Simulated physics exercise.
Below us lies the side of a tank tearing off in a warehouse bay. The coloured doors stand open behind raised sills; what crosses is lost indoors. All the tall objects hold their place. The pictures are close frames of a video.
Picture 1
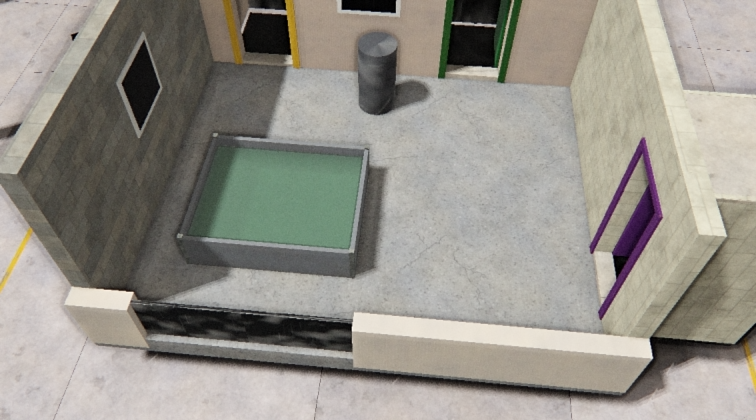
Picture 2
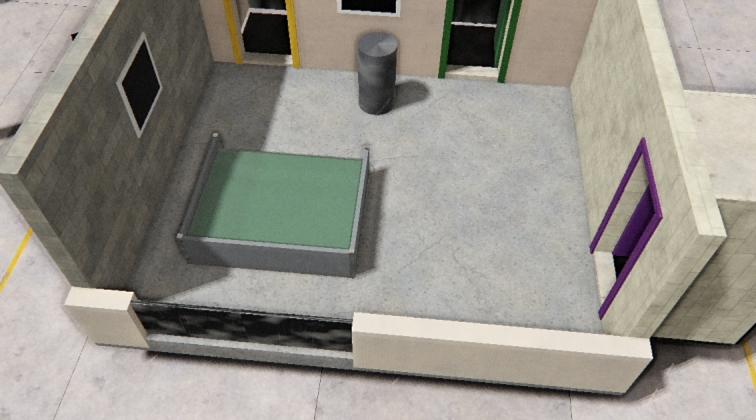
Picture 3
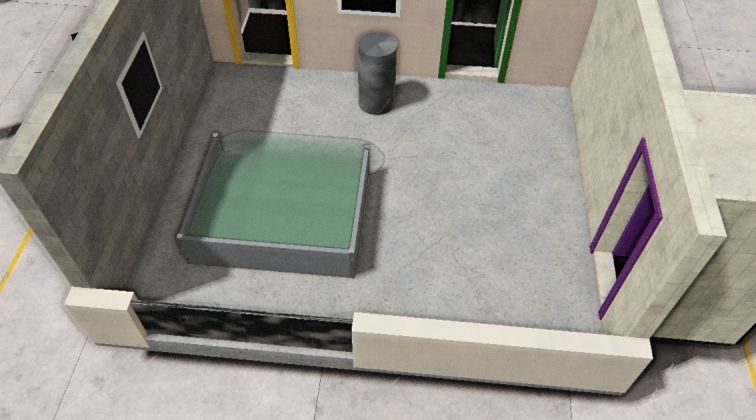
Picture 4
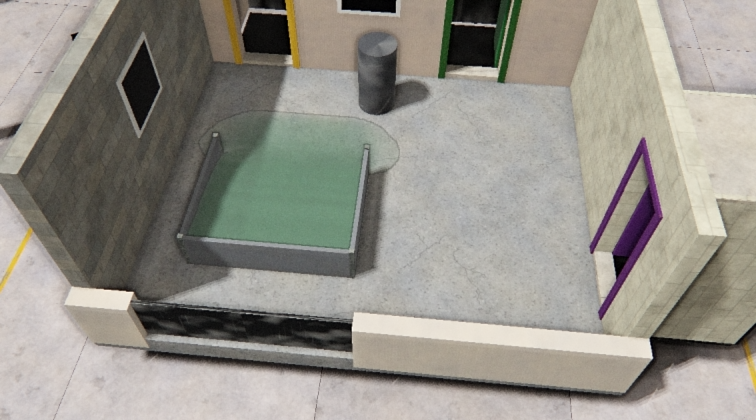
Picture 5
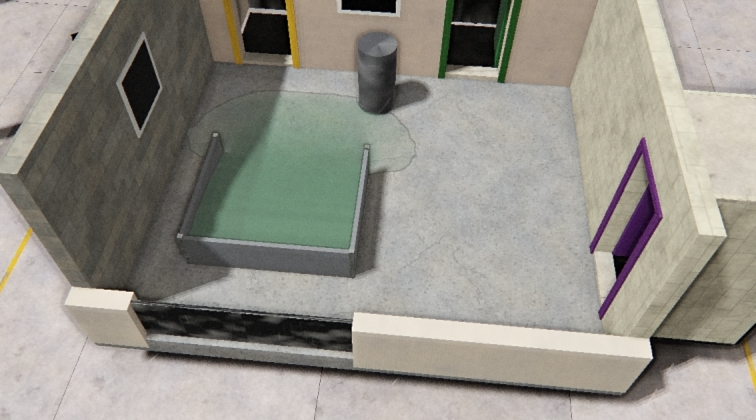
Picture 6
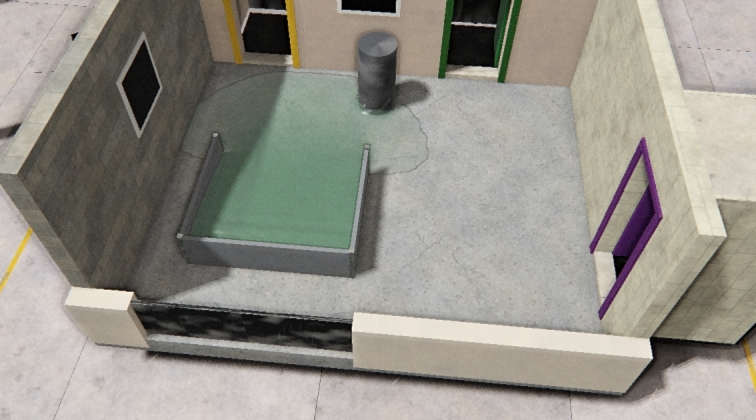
In the video, the far side of an open tank of green liquid disappears in a walled bay, and the liquid spreads across the grey floor toward the back wall, reaching around the base of a dark upright cylinder.
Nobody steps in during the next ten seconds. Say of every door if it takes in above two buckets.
One by one: The yellow door takes more than that; the purple door stays under that; the green door stays under that.
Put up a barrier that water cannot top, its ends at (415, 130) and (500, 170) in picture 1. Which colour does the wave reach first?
The yellow-painted one.
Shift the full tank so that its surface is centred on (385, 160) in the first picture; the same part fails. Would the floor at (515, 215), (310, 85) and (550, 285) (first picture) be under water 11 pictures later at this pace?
One after the other: Clear, covered, not flooded.
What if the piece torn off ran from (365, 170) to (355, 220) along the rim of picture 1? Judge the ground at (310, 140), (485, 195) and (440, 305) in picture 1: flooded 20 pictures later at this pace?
In that order: Not flooded, wet, awash.
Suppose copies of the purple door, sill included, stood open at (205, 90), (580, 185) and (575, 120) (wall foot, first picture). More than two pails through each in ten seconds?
One after the other: Floods, holds, floods.
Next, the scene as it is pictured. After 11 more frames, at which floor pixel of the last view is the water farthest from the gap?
Close to (535, 86).
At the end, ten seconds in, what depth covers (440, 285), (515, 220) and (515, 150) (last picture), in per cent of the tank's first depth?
Roughly 10, 8 and 10 per cent, in turn.
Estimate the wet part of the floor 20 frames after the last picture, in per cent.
Roughly 50 per cent.
A moment on, water covers 30 % of the floor; the yellow door over two buckets in, the purple door not reached, the green door not reached.
Next, water covers 35 % of the floor; the yellow door far over two buckets in, the purple door not reached, the green door wet at the sill, nothing in.
Then, water covers 50 % of the floor; the yellow door far over two buckets in, the purple door not reached, the green door under two buckets in.
Later, water covers 80 % of the floor; the yellow door far over two buckets in, the purple door wet at the sill, nothing in, the green door under two buckets in.
In the end, water covers 100 % of the floor; the yellow door far over two buckets in, the purple door wet at the sill, nothing in, the green door under two buckets in.
